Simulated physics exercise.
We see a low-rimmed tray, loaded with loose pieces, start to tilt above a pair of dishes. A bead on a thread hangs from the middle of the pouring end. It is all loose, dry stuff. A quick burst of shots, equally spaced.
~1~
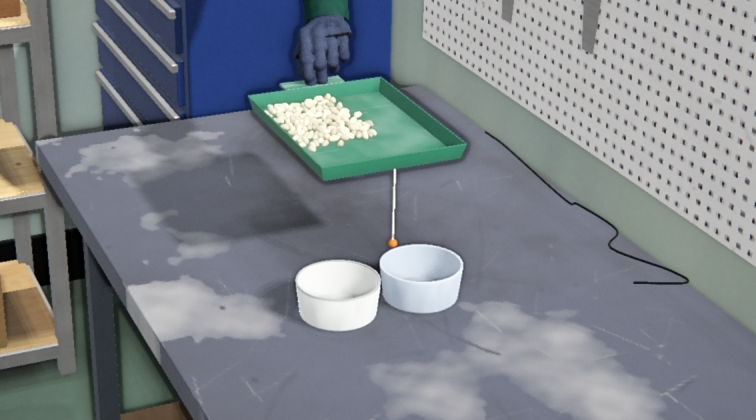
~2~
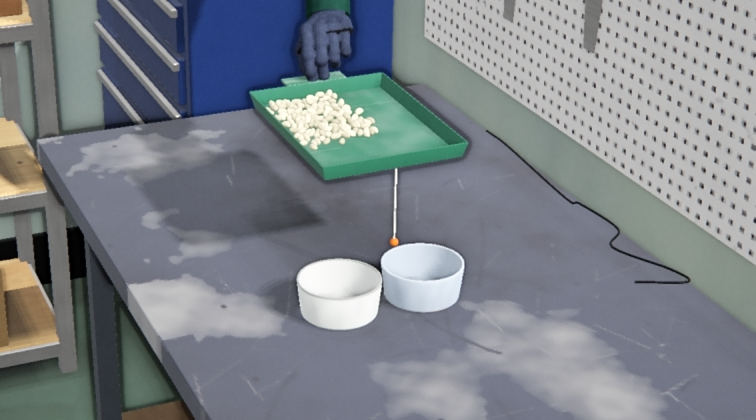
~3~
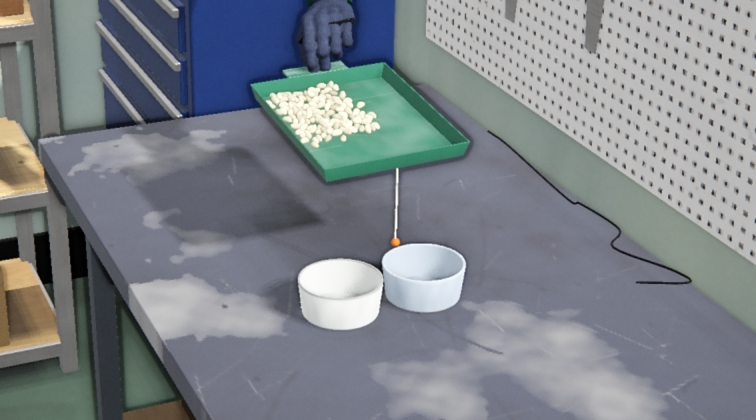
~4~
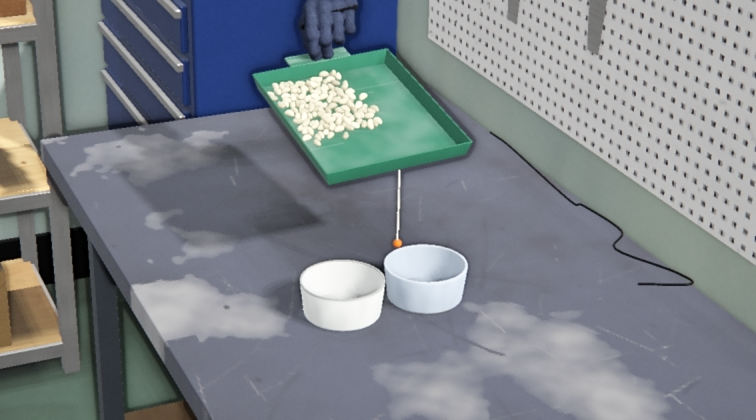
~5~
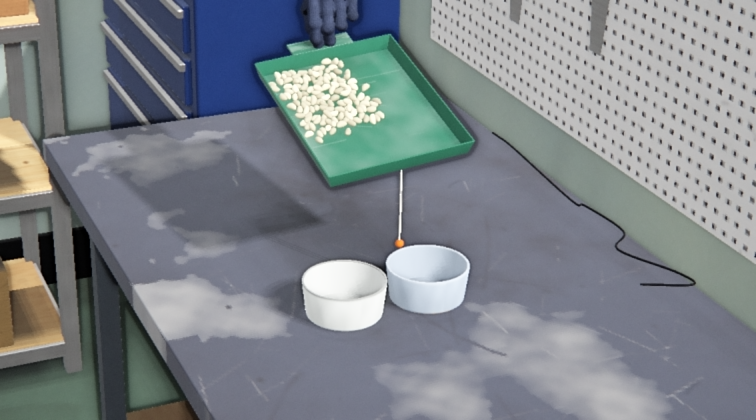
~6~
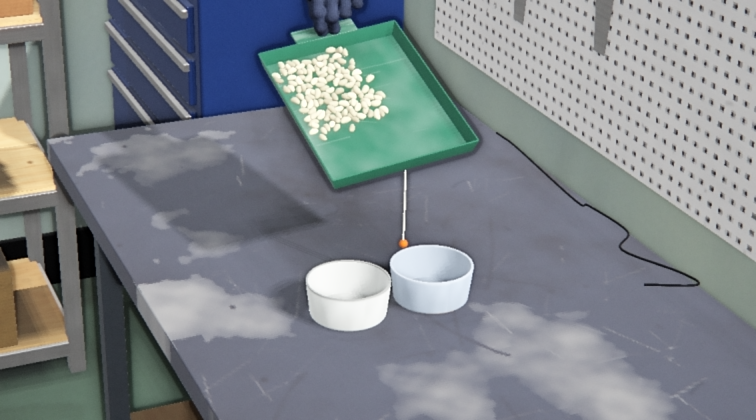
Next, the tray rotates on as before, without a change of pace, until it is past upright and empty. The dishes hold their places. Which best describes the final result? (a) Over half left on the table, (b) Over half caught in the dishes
b, over half caught in the dishes.
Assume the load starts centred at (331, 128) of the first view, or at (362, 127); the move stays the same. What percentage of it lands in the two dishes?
About 90 % and 90 %.
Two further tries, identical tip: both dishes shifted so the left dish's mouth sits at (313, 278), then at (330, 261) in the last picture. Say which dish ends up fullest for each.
Well, the first go goes to the leftmost dish, and the second to the leftmost dish.
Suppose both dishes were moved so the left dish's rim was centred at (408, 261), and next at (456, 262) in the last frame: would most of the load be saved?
First place: Short of half; second place: Short of half.
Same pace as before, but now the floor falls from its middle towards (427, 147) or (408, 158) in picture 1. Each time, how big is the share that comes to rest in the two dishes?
The first try gives close to 10 per cent, the second close to 50 per cent.
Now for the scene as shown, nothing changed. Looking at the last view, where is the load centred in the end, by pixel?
About pixel (347, 305).
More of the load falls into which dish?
Winning side: Left of the pair.
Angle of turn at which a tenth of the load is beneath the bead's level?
The tilt then is about 75°.
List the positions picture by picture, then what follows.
The first picture shows corners of the pouring end at (324, 165) and (461, 143), level; middle of the load at (318, 122), white beans; left dish at (355, 312); right dish at (439, 295); bead on its thread at (393, 243).
The second picture shows corners of the pouring end at (326, 165) and (462, 142), level; middle of the load at (320, 119).
The third picture shows corners of the pouring end at (327, 167) and (464, 141), tipped barely, lowest at the left corner; middle of the load at (321, 113).
The fourth picture shows corners of the pouring end at (329, 171) and (466, 141), tipped a little, lowest at the left corner; middle of the load at (323, 106).
The fifth picture shows corners of the pouring end at (331, 174) and (469, 140), tipped clearly, lowest at the left corner; middle of the load at (326, 98).
The sixth picture shows corners of the pouring end at (335, 177) and (473, 139), tipped clearly, lowest at the left corner; middle of the load at (330, 91); left dish at (365, 312); right dish at (449, 295).
Soon, tray tipped steeply; nearly all on the tray; a small part in the air.
A while on, tray tipped past a quarter turn; about a quarter on the tray; about two thirds in the left dish; a stray few in the right dish; a small part outside both; a small part in the air.
Towards the end, tray tipped past a quarter turn; most in the left dish; a stray few in the right dish; a small part outside both.
Finally, tray tipped past a quarter turn; most in the left dish; a stray few in the right dish; a small part outside both.
